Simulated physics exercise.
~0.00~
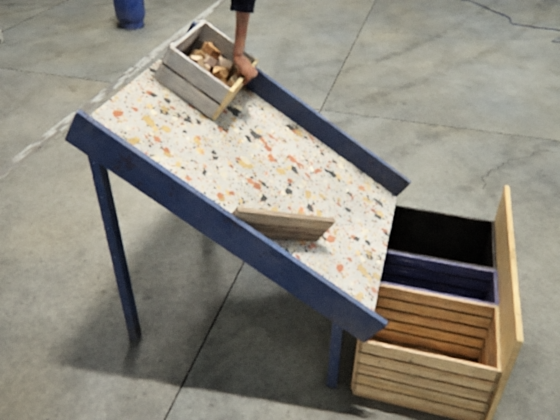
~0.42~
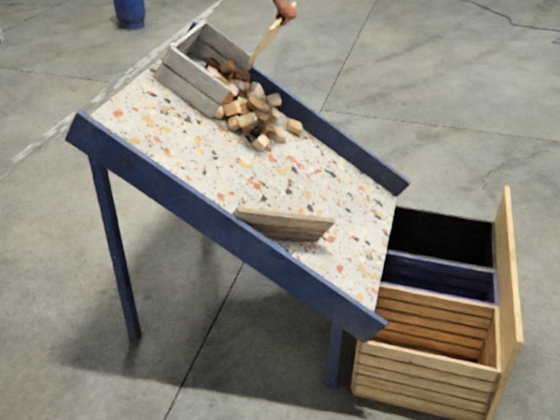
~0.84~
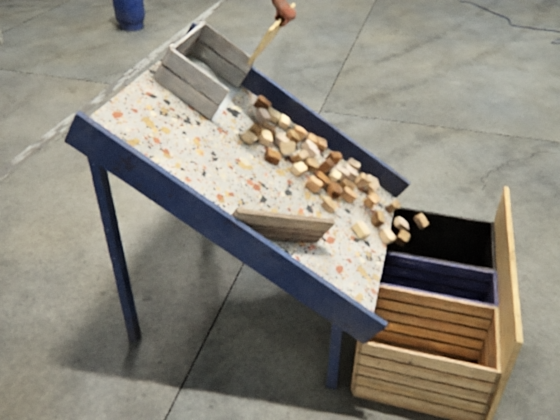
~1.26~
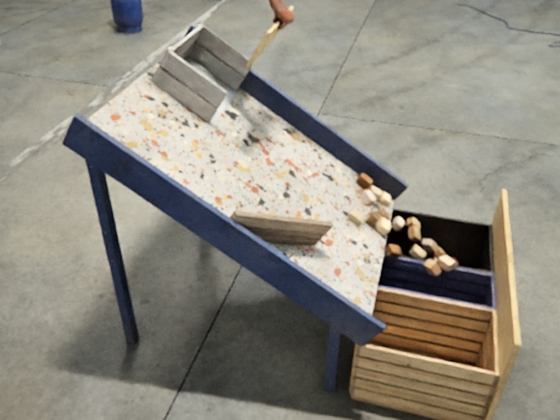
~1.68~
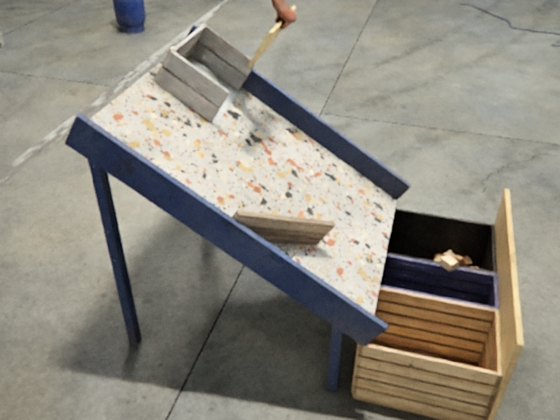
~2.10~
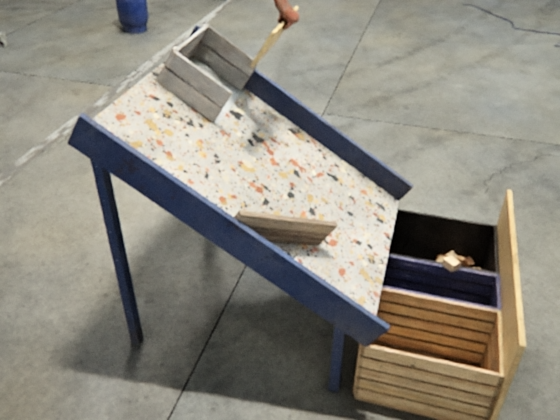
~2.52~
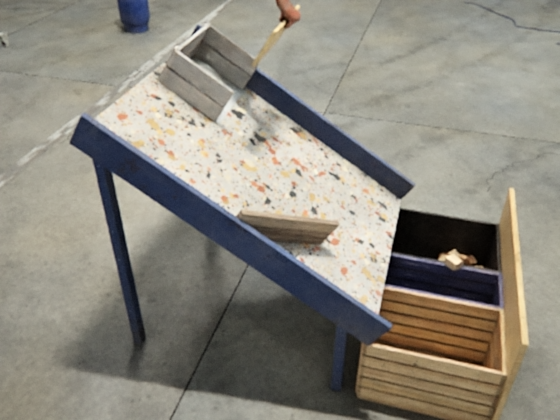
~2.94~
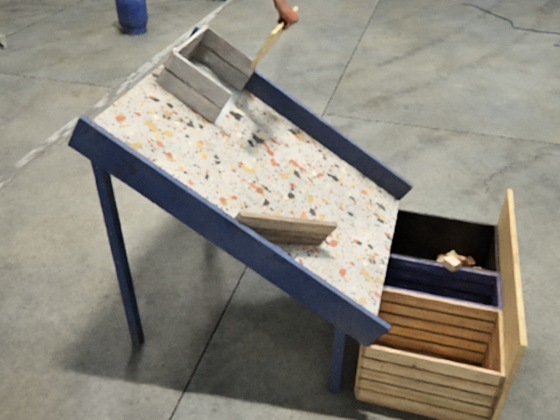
Hand lifting a gate on a white pen, wooden blocks tumbling down a speckled sloping table and dropping into tubs below.
